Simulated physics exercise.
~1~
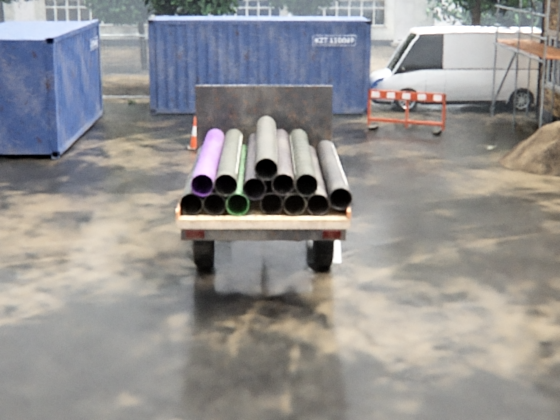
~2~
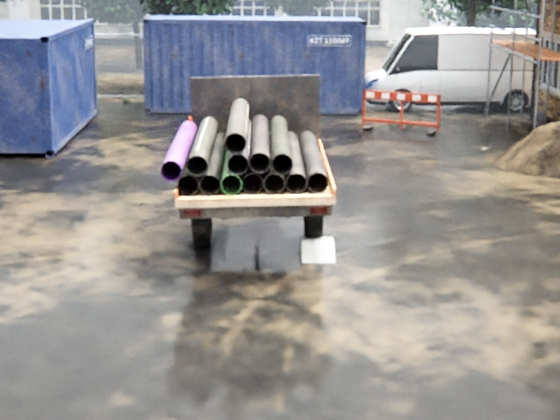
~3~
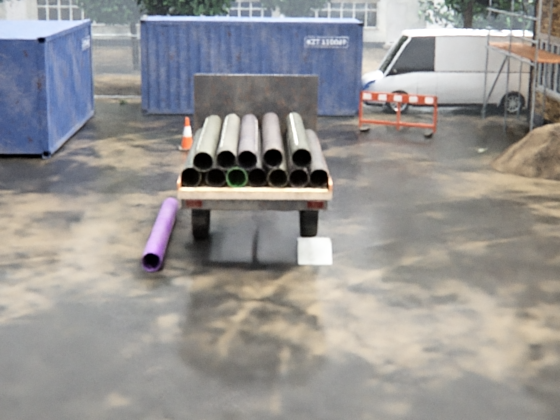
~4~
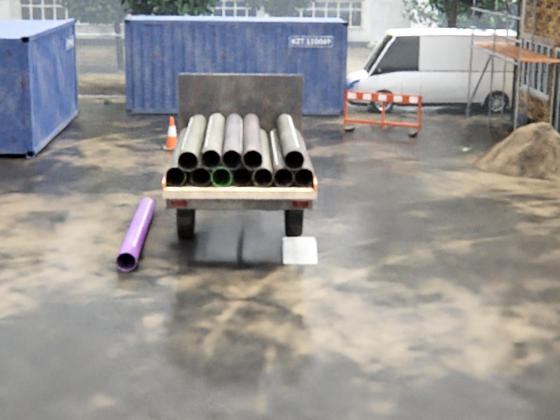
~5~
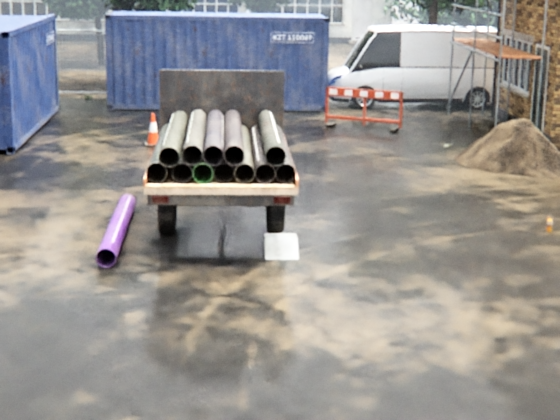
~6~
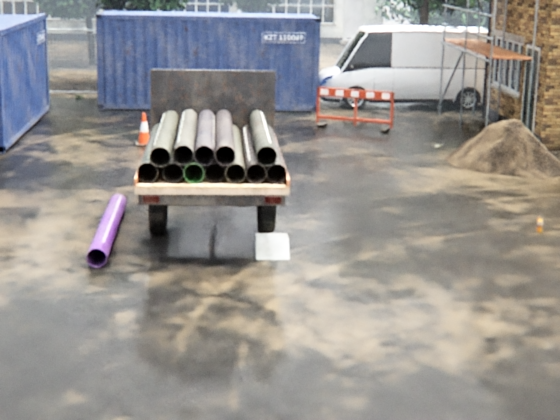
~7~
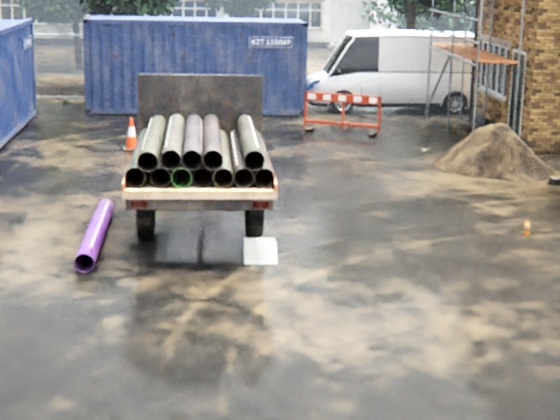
In a wet yard with blue containers and a white van, a flat trailer stacked with pipes tilts and levels, and a purple pipe drops off its left side onto the ground, where it lies still while the green and other pipes stay aboard.
